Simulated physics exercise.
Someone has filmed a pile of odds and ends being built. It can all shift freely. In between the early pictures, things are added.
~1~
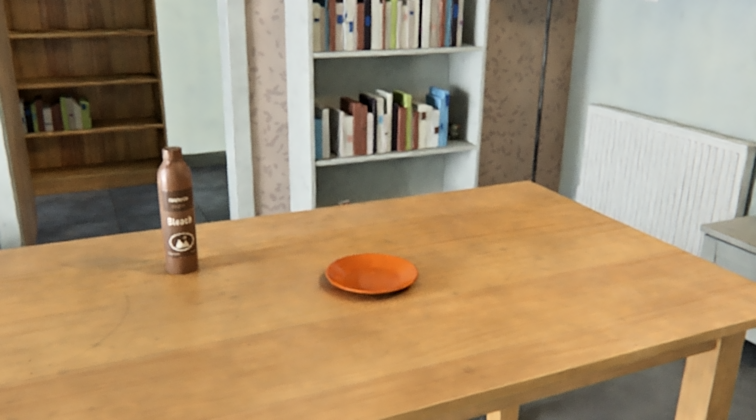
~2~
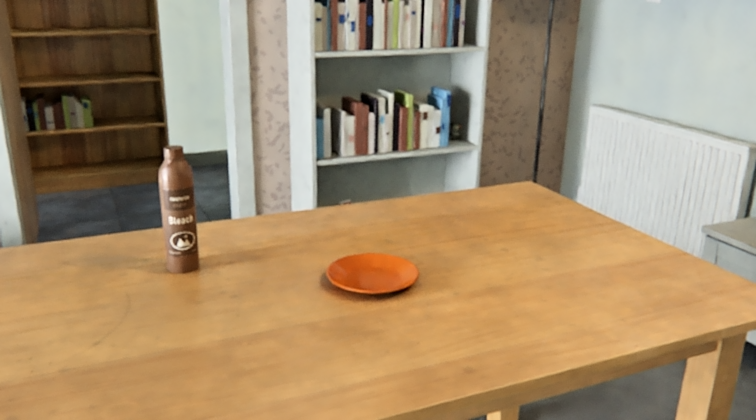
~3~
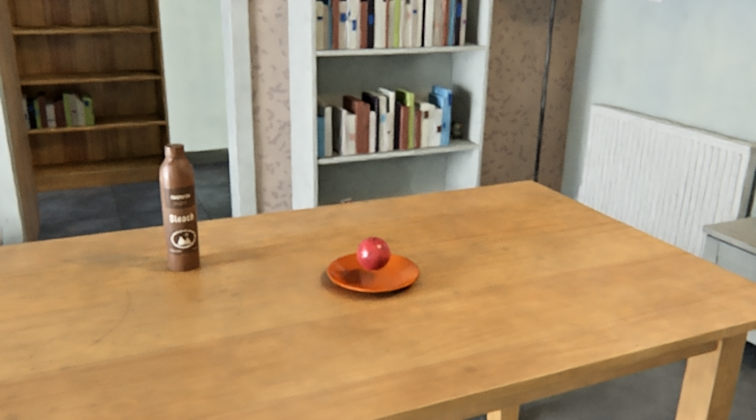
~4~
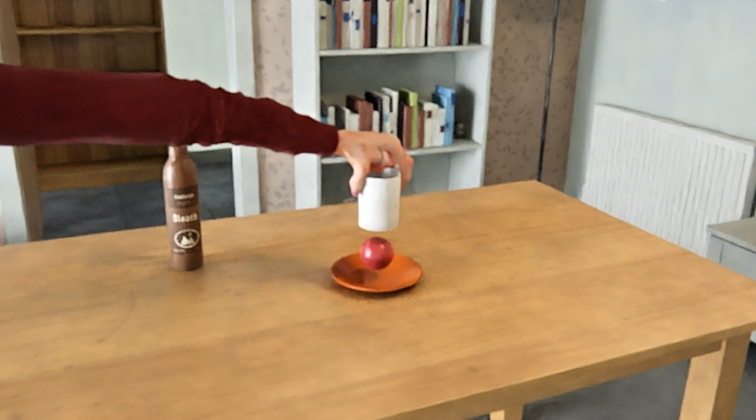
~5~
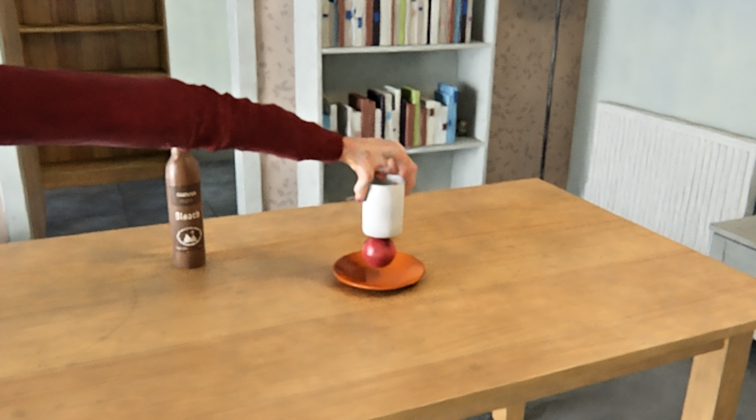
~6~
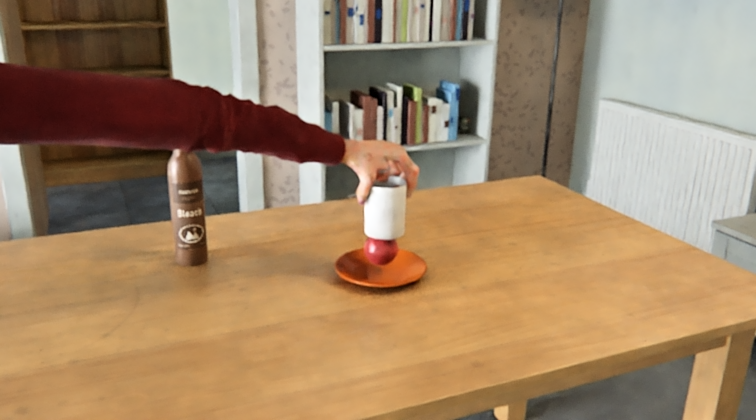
The clip opens on a wooden table holding a brown bottle and, to its right, an orange plate, and then a red apple appears on the plate. A hand in a dark red sleeve reaches in from the left with a white cup, lowers it onto the apple and keeps hold of it.
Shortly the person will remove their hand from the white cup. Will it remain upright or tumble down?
Short answer: It's not safe.
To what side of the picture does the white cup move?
Rightward.
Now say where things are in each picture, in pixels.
In the first picture, the last thing is not in view yet; brown bottle (177, 210).
In the second picture, the last thing is not in view yet; orange plate (373, 276).
In the third picture, the last thing is not in view yet; red apple (374, 254).
In the fourth picture, on its way; white cup (379, 199); brown bottle (183, 207).
In the fifth picture, on its way; white cup (383, 206); orange plate (379, 273).
In the sixth picture, set down, still held; white cup (385, 207).
Then, 0.50 s after the last picture, white cup now fallen.
Then, 0.60 s after the last picture, things are still on the move.
At rest, fallen, white cup; the other 3 in place. Seen from the same camera at the end, white cup near (464, 238). The pile gives way.
